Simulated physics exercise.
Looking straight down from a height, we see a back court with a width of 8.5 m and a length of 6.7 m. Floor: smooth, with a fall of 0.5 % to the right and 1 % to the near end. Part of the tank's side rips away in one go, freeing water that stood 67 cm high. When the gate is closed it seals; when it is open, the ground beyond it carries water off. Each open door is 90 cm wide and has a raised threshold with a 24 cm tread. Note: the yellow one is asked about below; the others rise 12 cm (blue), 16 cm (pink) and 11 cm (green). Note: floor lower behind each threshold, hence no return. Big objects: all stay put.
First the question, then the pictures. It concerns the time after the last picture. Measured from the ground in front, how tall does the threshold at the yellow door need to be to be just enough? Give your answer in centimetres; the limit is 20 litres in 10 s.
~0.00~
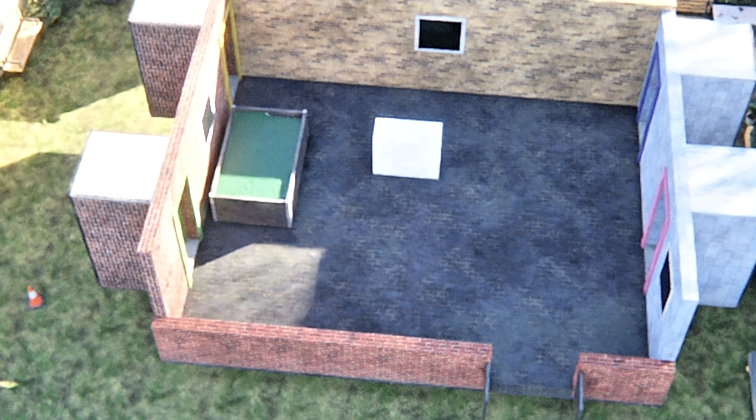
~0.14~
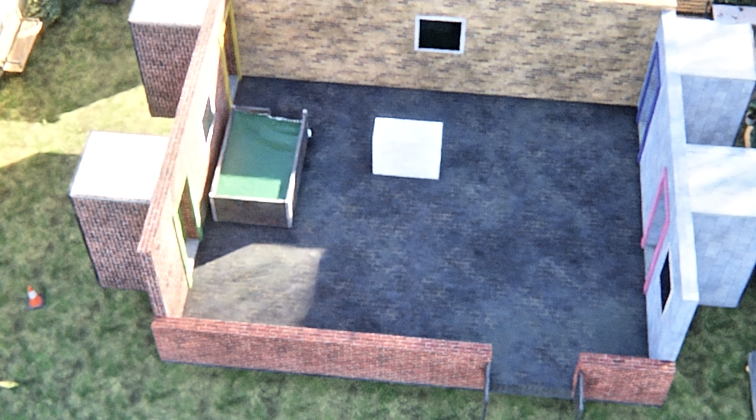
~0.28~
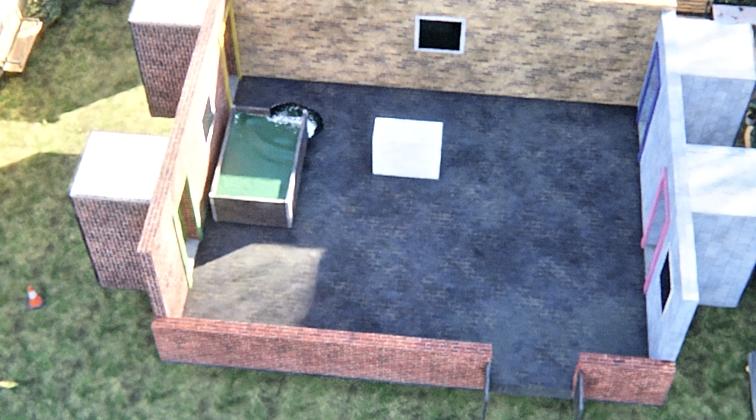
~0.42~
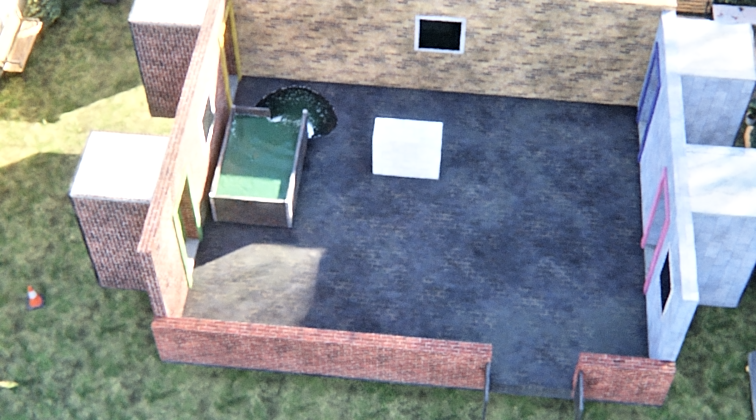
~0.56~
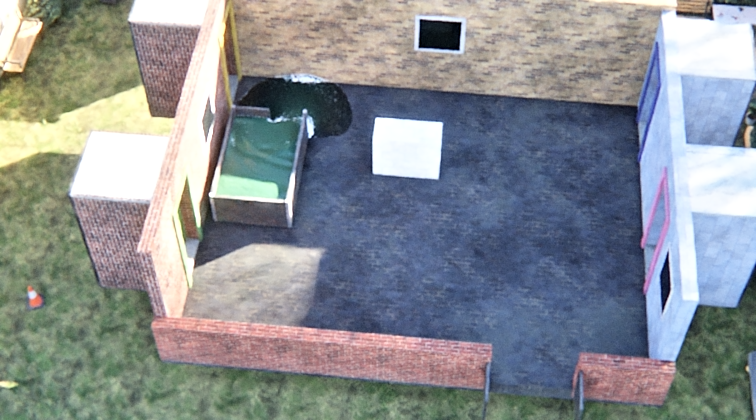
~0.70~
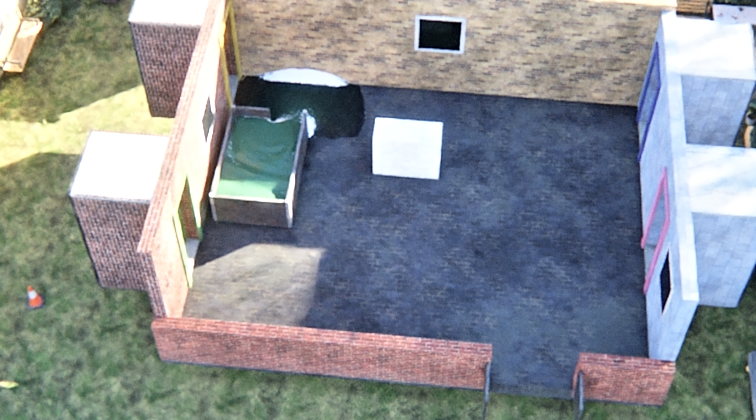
It needs to be about 22 cm tall.
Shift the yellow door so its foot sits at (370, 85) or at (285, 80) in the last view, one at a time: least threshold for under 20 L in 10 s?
Roughly 13.0 cm for the first and 28 cm for the second.
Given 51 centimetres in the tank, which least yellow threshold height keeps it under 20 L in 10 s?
The step would need to be some 16 cm high.
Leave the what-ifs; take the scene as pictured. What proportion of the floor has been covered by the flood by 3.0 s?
Roughly 25 percent.
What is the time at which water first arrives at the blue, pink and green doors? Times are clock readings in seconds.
For blue it's 3.4 s, for pink 5.0 s, and for green 3.2 s.
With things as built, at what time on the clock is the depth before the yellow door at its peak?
Around 2.6 seconds.
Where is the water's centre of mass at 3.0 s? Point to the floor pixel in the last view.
Around (307, 144).
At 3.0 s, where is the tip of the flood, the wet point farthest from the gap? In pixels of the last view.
The tip of the flood lies near (611, 105).
After 1.4 s water covers 10 % of the floor, deepest (36 cm) near (306, 87); 16 cm at the yellow door, 0 litres in over its 17 cm threshold.
After 3.0 s water covers 25 % of the floor, deepest (27 cm) near (306, 87); 20 cm at the yellow door, 38 litres in over its 17 cm threshold.
After 10.0 s water covers 65 % of the floor, deepest (14 cm) near (639, 384); 7 cm at the yellow door, 50 litres in over its 17 cm threshold.
At the yellow door as built, the water arrived by 0.7 s and peaked near 23 cm at 2.6 s.
With a threshold of 18.5 cm, 39 litres would have come in within the 10 s; with 25 cm, 11 litres. So under 20 litres takes about 22 cm.
